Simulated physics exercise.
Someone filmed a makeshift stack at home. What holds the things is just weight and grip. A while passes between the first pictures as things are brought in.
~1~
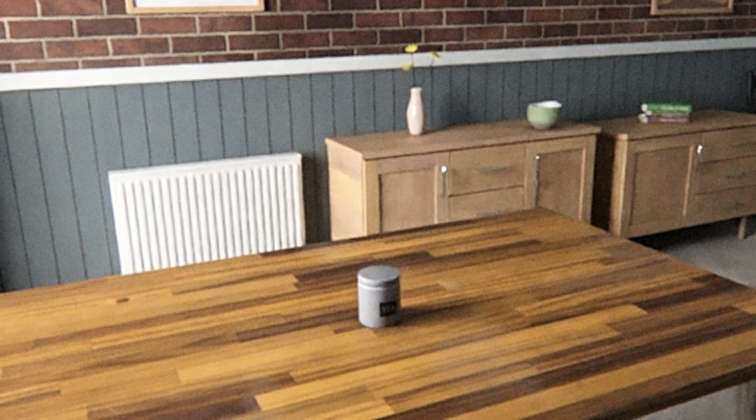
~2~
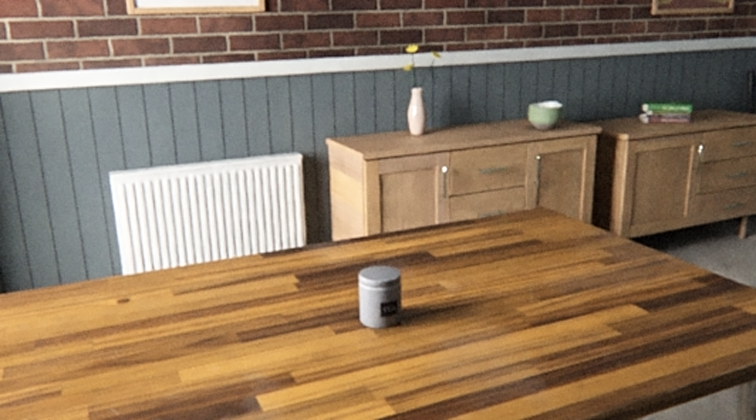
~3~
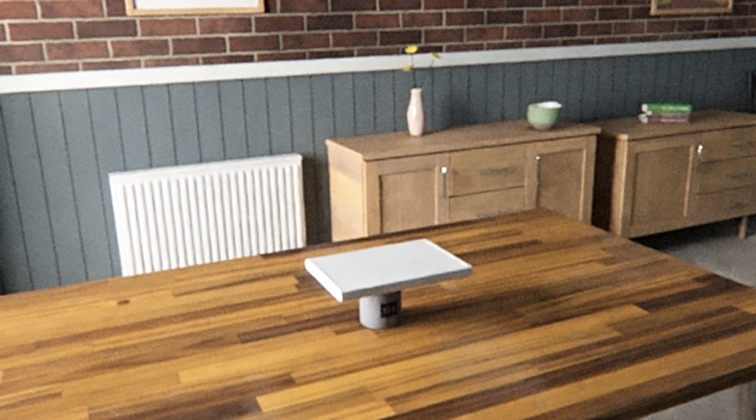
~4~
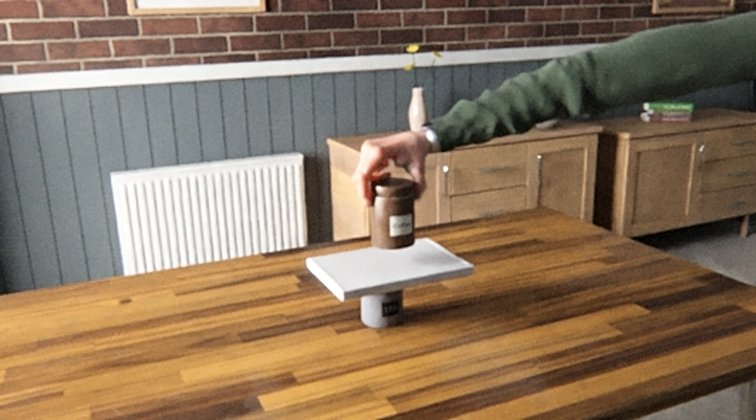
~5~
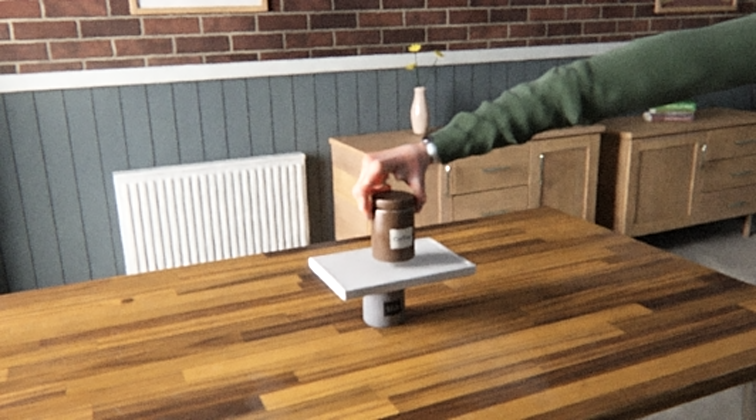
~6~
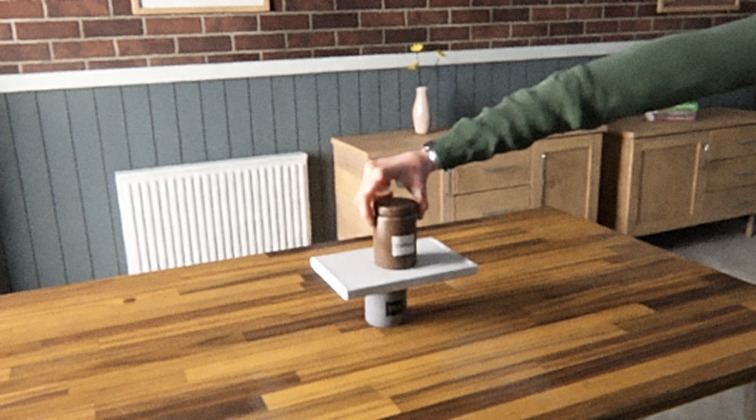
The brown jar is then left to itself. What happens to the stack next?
The stack stays upright.
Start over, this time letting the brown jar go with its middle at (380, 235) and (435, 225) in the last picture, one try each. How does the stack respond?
Try one: The stack remains standing; try two: The stack collapses.
Then, 0.50 s after the last picture, nothing has stirred.
Then, 1.30 s after the last picture, brown jar resting near (395, 233).
At rest, all 3 in place. Seen from the same camera at the end, brown jar near (395, 233). The stack stays up.
